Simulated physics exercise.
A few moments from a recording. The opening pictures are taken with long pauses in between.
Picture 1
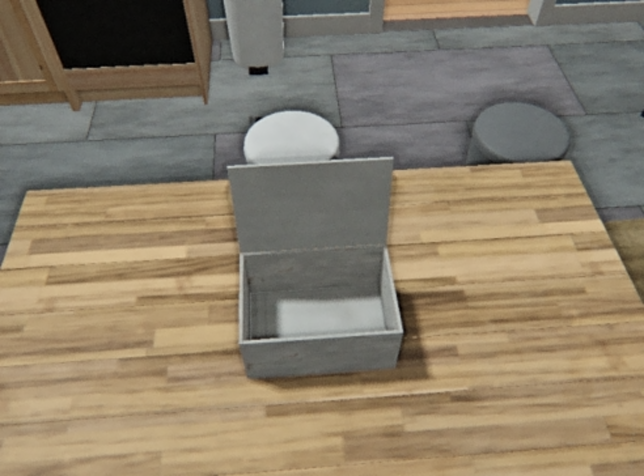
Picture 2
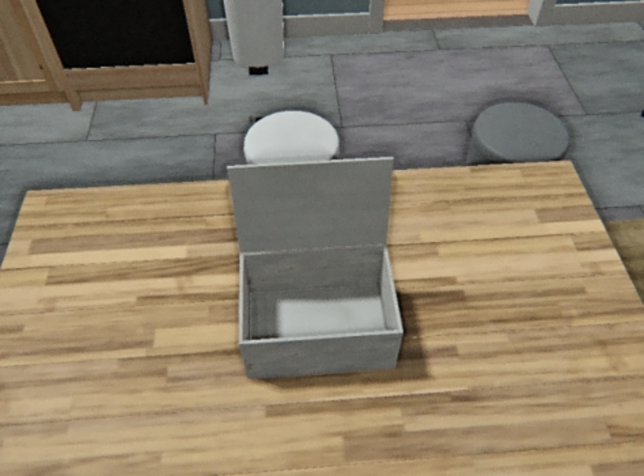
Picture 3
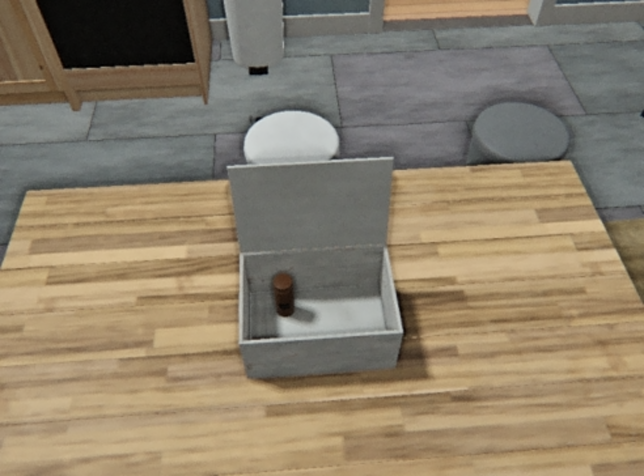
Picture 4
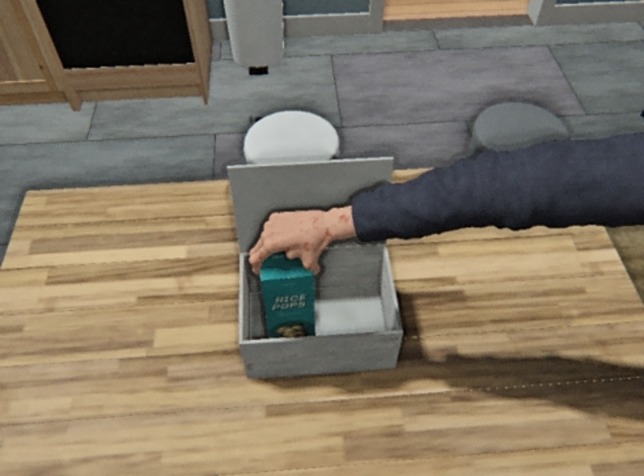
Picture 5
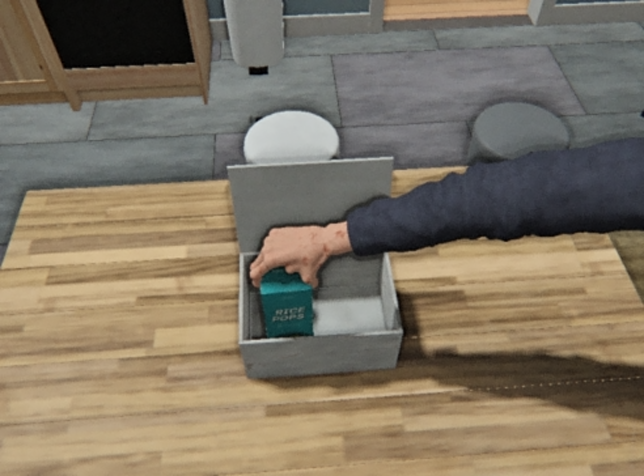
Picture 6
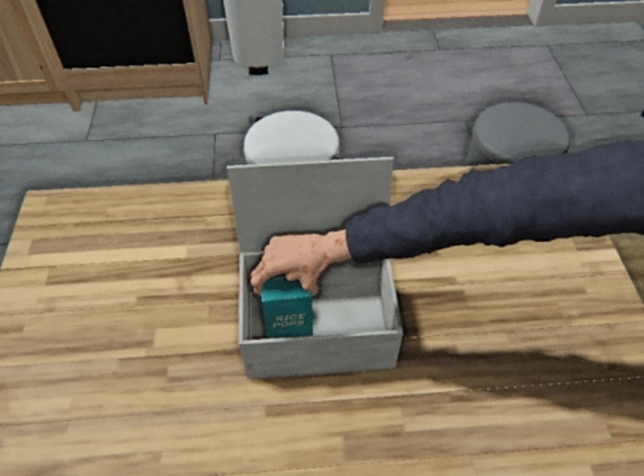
A brown shaker appears in an open grey box, then a hand lowers a turquoise carton inside.
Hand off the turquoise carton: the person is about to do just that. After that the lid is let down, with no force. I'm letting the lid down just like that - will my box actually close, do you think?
No, it won't close.
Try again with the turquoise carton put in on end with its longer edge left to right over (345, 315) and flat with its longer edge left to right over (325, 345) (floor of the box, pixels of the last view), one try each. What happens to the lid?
First try: The lid stays propped open; second try: The lid comes down fully.
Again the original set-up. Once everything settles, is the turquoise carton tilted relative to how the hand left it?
At the finish it holds its orientation.
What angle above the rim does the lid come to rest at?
Some 40°.
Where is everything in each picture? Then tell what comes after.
In the first frame, the last thing is not in view yet.
In the second frame, the last thing is not in view yet.
In the third frame, the last thing is not in view yet; brown shaker (284, 296).
The fourth frame shows coming down; turquoise carton (289, 302).
The fifth frame shows coming down; turquoise carton (289, 314).
The sixth frame shows put in, still held; turquoise carton (289, 320).
Then, 1.30 s on from there, lid 78° above the rim.
Then, 1.80 s on from there, lid 44° above the rim.
In the end, lid 42° above the rim; both unmoved. At the end, from the last picture's camera, turquoise carton near (289, 320).
